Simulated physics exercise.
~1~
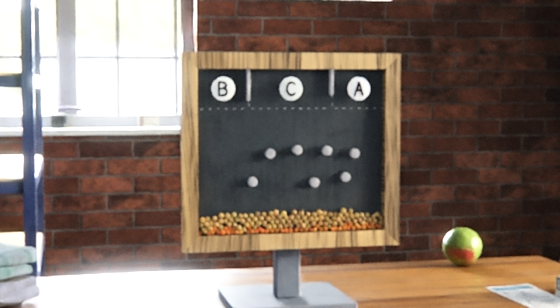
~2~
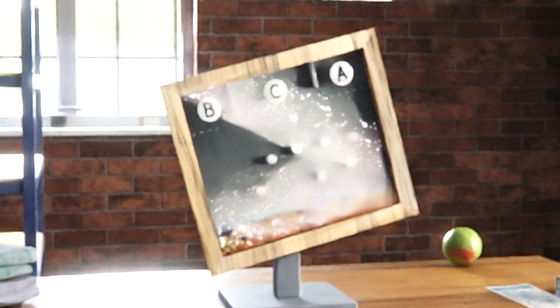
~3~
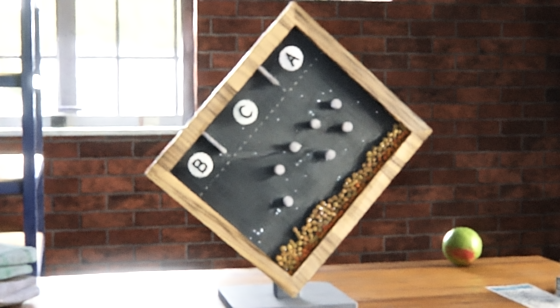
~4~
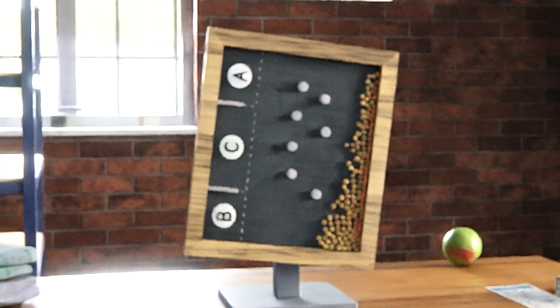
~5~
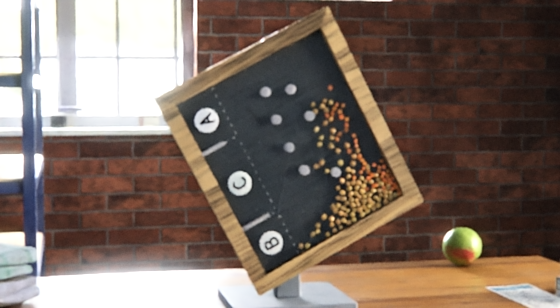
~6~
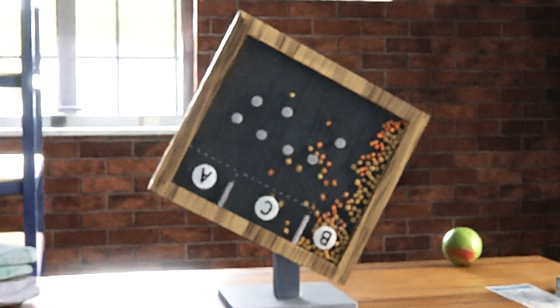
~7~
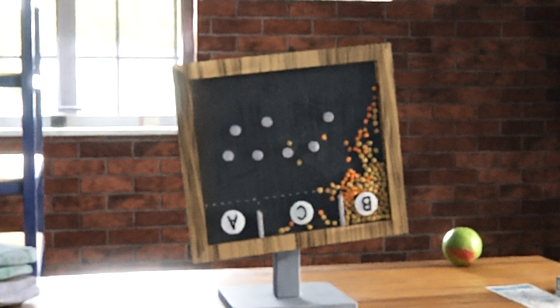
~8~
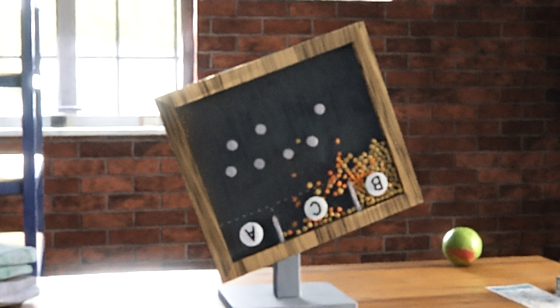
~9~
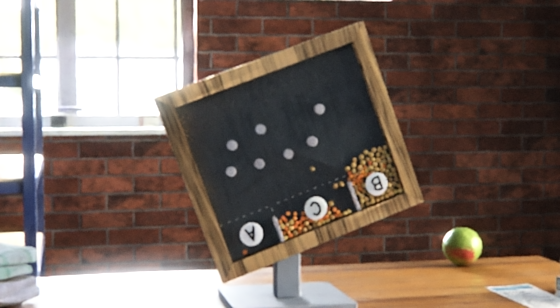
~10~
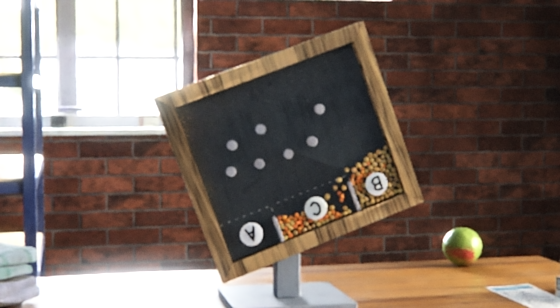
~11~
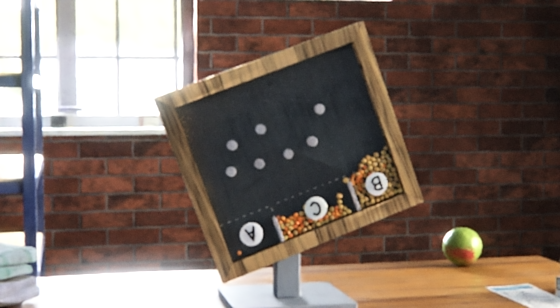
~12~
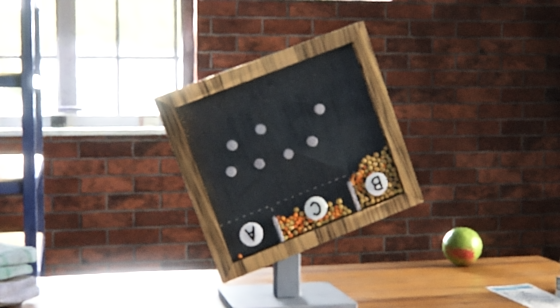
A wooden-framed case turns anticlockwise until nearly upside down, its beads settling in pockets B and C.
